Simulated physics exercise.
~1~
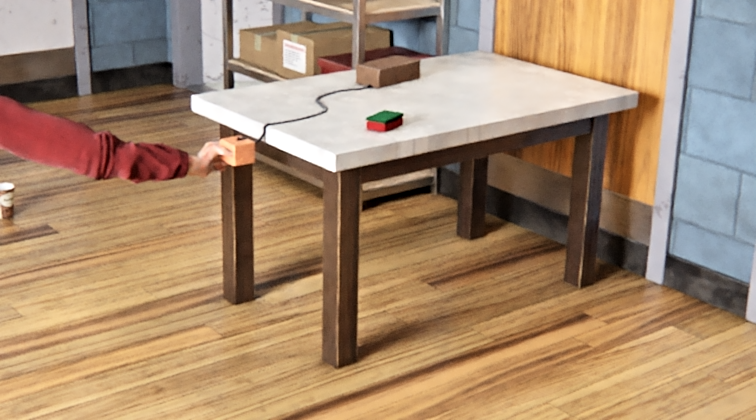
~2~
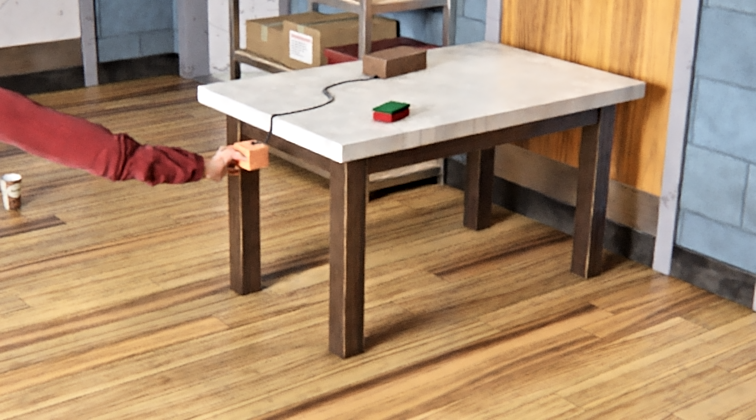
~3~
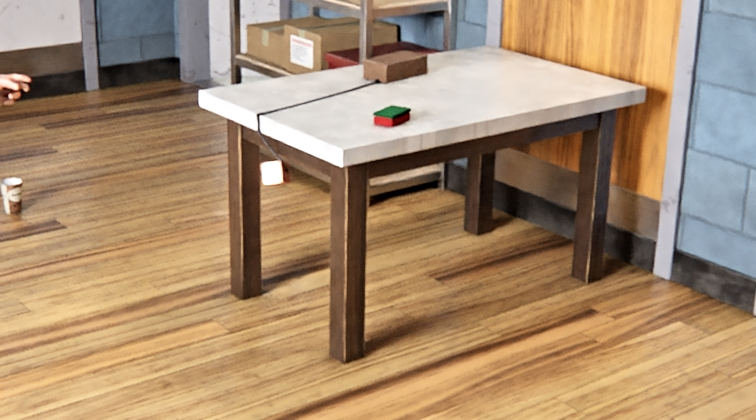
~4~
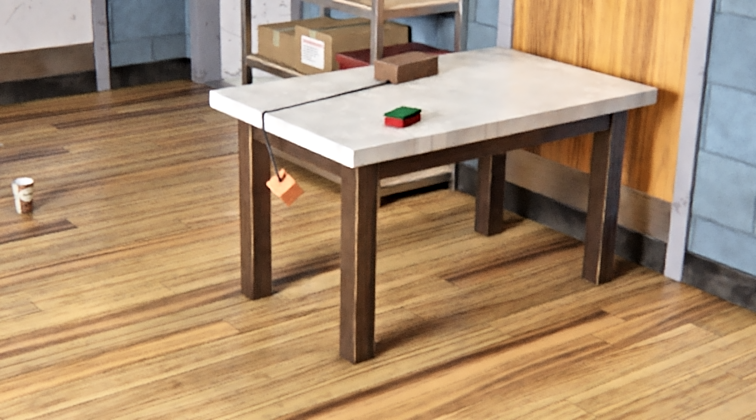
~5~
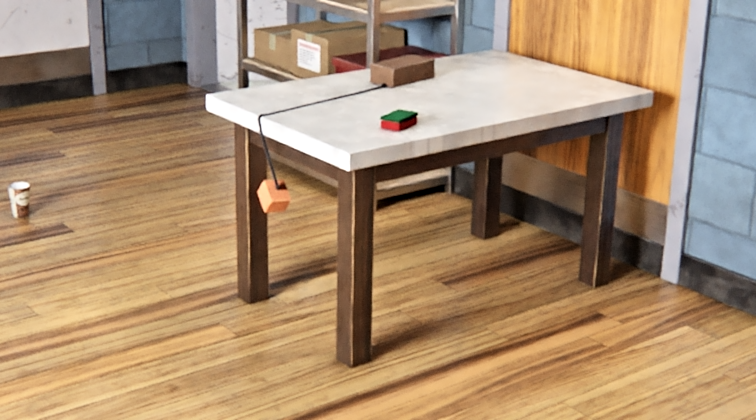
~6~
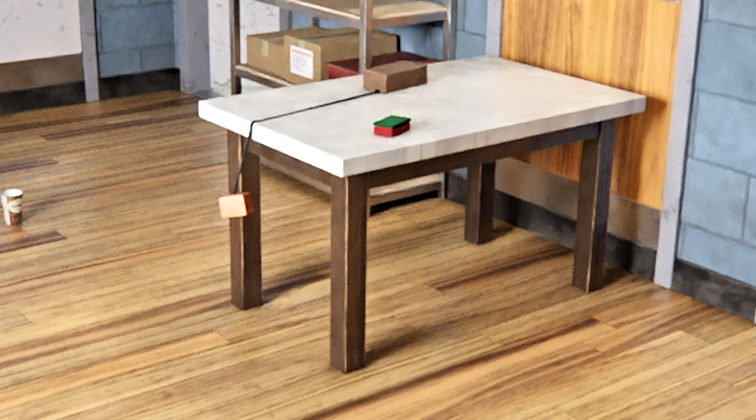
Orange block tied to a brown brick dropping from a hand past the table edge, then swinging beneath it, brick and sponge staying put.
